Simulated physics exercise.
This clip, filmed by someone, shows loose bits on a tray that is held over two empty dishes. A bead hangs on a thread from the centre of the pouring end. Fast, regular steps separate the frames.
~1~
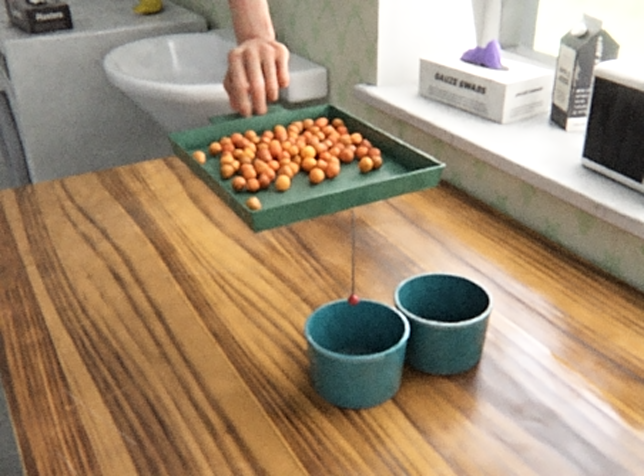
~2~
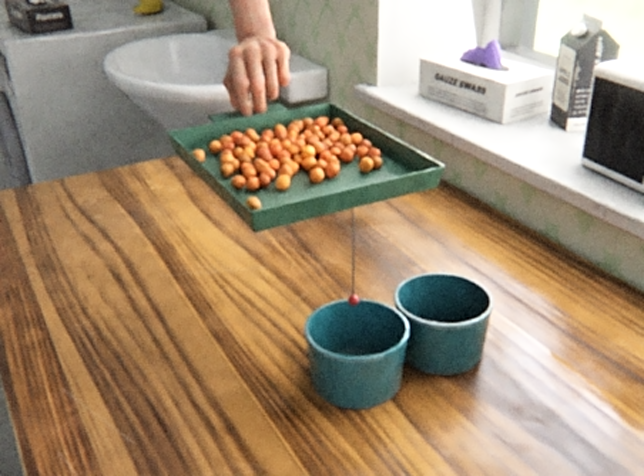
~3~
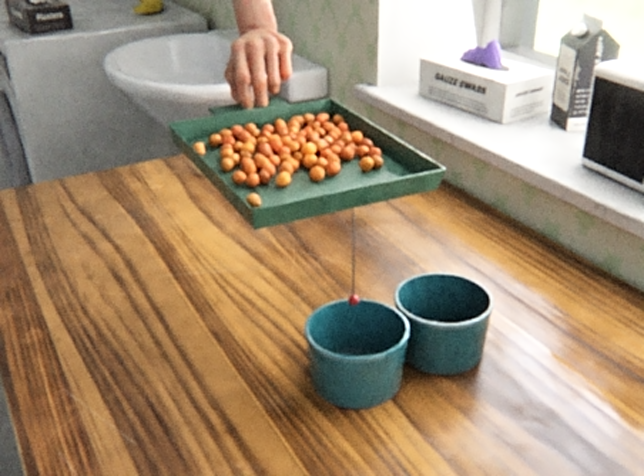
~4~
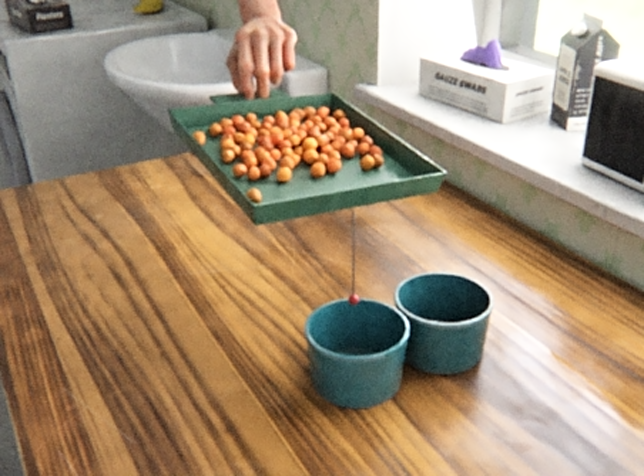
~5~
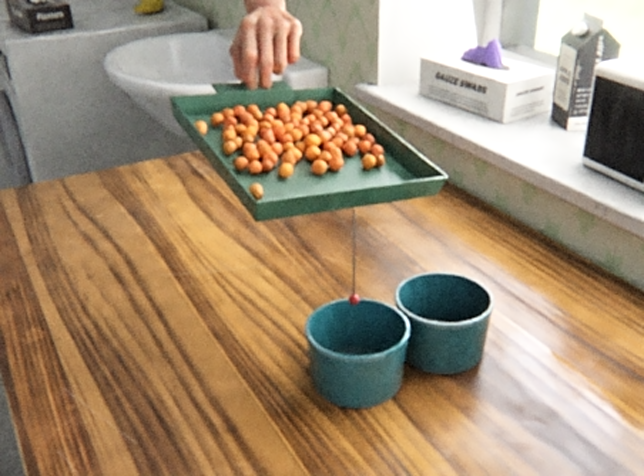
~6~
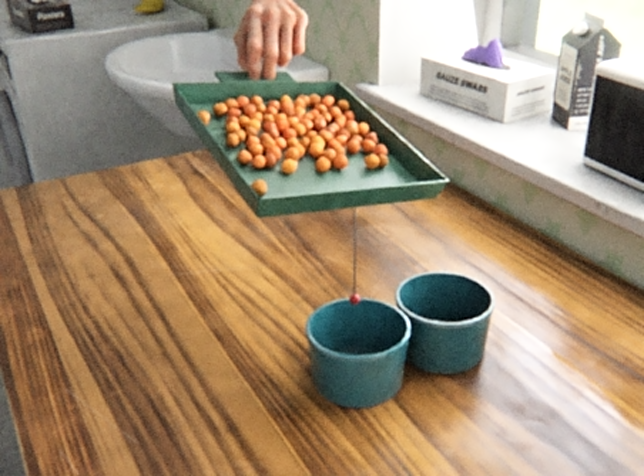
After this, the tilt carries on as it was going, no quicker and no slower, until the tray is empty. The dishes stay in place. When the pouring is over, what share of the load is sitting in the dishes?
Catch exceeds half.
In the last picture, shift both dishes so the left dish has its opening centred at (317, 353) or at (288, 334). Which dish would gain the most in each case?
So: The one further right first, and the one further right second.
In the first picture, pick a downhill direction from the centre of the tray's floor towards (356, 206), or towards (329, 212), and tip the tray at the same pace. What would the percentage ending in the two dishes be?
Case one near 30 %; case two near 20 %.
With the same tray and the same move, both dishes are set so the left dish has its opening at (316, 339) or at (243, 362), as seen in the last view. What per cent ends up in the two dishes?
Around 50 and then 0 per cent.
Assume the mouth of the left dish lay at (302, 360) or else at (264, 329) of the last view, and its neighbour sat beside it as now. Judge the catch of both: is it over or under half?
For the two tries in order: Not as much as half, not as much as half.
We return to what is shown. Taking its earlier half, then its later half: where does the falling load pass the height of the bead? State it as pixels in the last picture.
It passes near (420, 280) first and then near (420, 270).
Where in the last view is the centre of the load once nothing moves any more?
Near pixel (444, 333).
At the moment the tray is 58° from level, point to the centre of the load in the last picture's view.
Somewhere about (378, 150).
Shortly afterwards, tray tipped steeply; all but a few on the tray; only a few in the air.
Next, tray tipped right over; all but a few on the tray; a little in the right dish.
Some moments later, tray tipped past a quarter turn; near two thirds in the right dish; near a quarter outside both.
In the end, tray tipped past a quarter turn; none at all in the left dish; near two thirds in the right dish; near a quarter outside both.
